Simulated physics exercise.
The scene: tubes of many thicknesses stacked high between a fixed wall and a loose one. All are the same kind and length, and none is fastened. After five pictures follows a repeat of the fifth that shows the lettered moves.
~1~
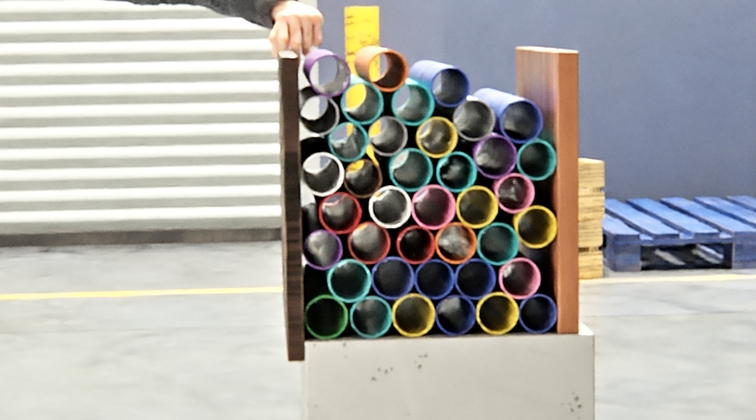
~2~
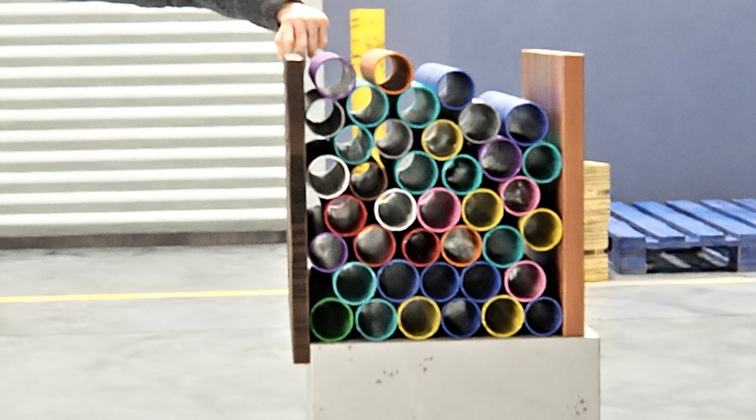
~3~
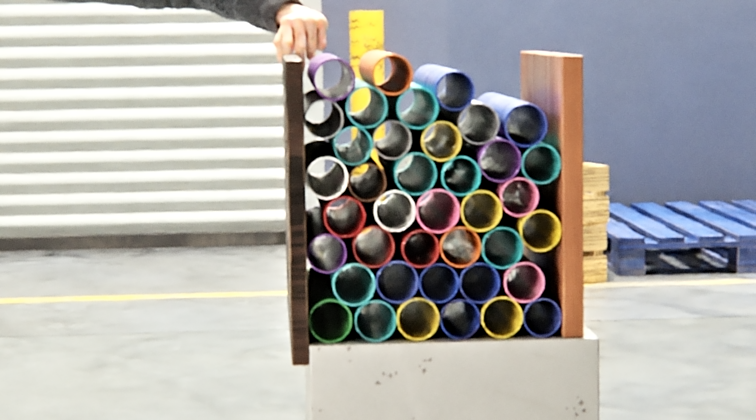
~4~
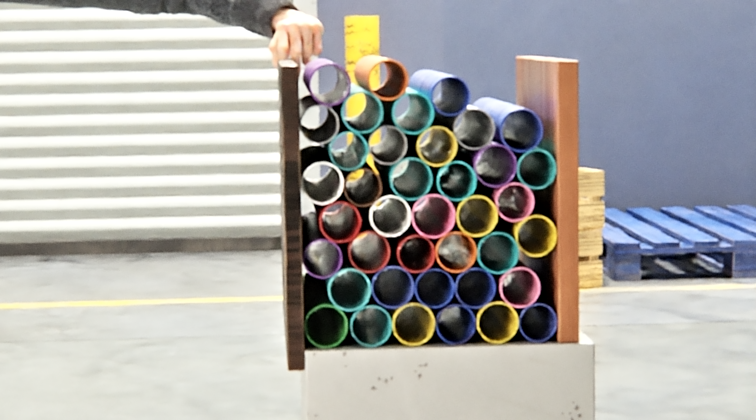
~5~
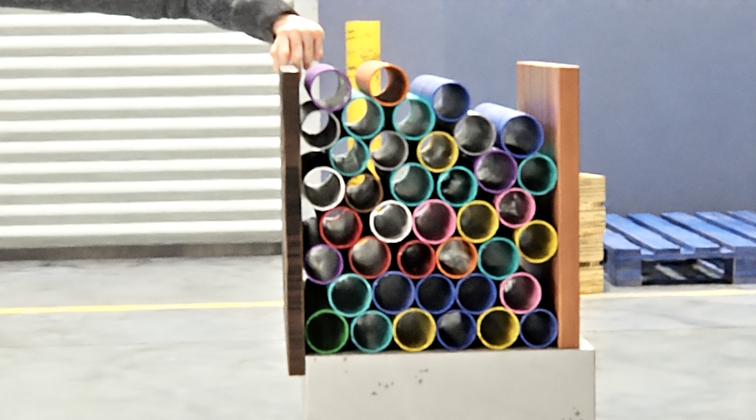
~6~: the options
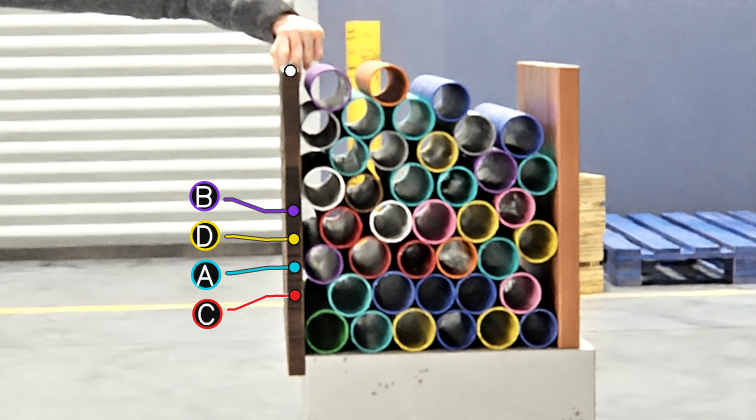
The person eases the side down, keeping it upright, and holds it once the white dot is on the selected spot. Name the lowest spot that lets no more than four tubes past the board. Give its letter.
The last mark within the limit is B.
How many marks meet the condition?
The number is one.
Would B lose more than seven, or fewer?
Fewer than seven.
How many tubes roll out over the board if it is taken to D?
With D, six.
On the marked copy, A at (294, 267); B at (293, 211); C at (295, 295); D at (294, 239); the white dot at (290, 71).
Following B. Soon after the start, top of the board (301, 135).
Later, top of the board (302, 207).
In the end, top of the board (302, 210), two out over the board.
As for the rest, A more than four out over the board; C more than four out over the board; D more than four out over the board.
